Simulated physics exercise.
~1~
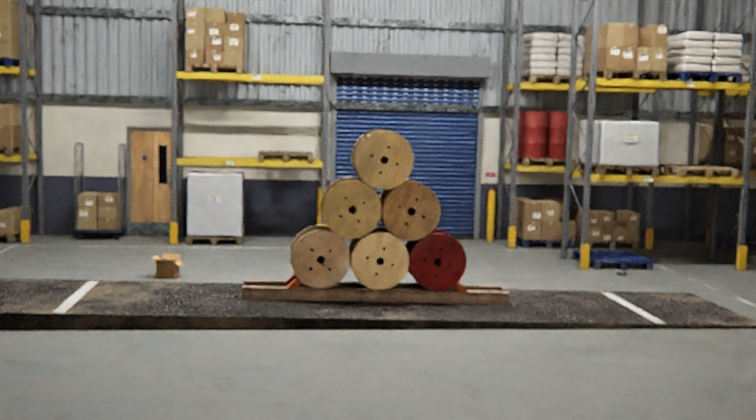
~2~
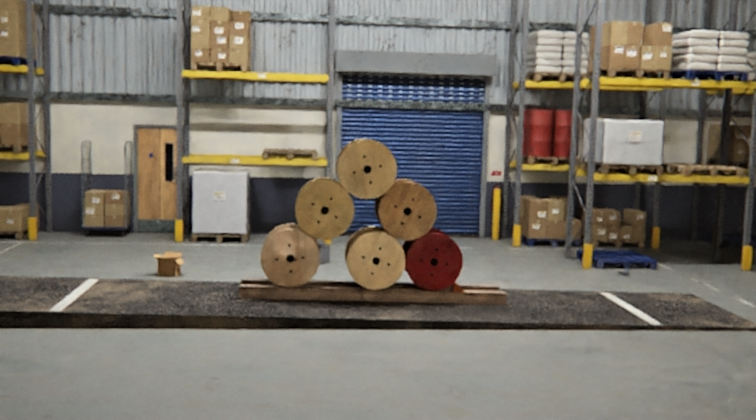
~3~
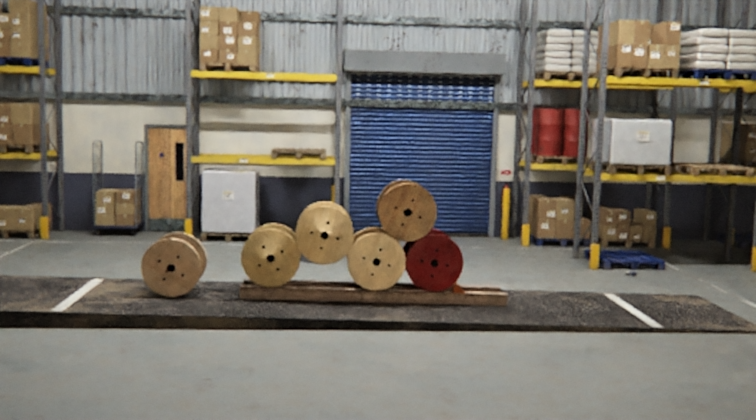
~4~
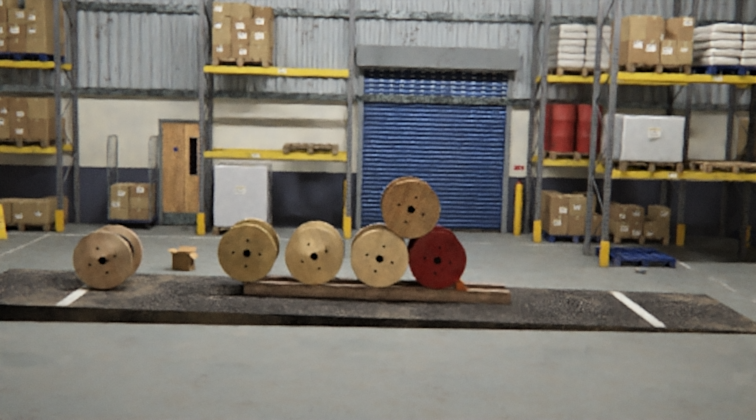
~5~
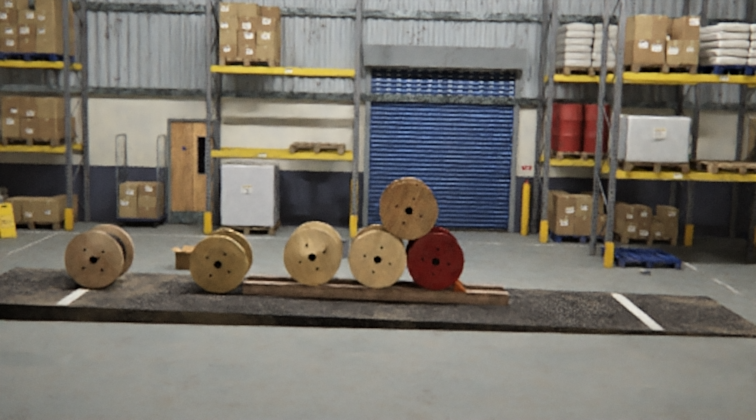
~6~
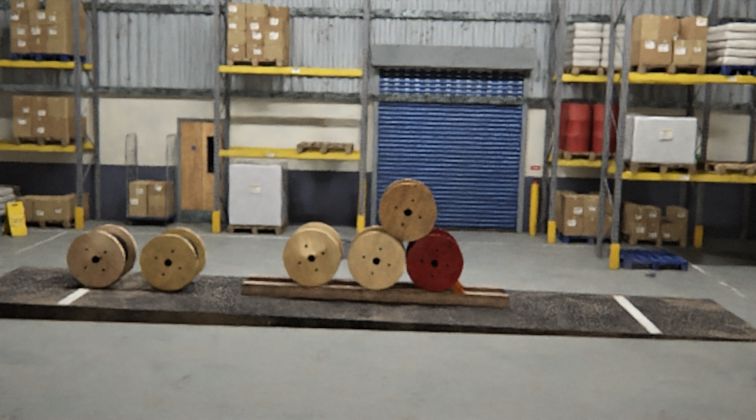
In a warehouse with loaded racks and a blue roller door, the view faces a dark gravel strip and drifts slightly sideways. Six full cable reels, five tan and one red at the lower right, stand in a pyramid on timber bearers. The lower left reel rolls away left as the upper ones drop after it. It leaves the timbers and reaches the left white line, while the top reel settles into the bottom row. Another tan reel then rolls off leftward, stopping near the first. Two tan reels and the red one remain on the timbers, with one tan reel perched above.
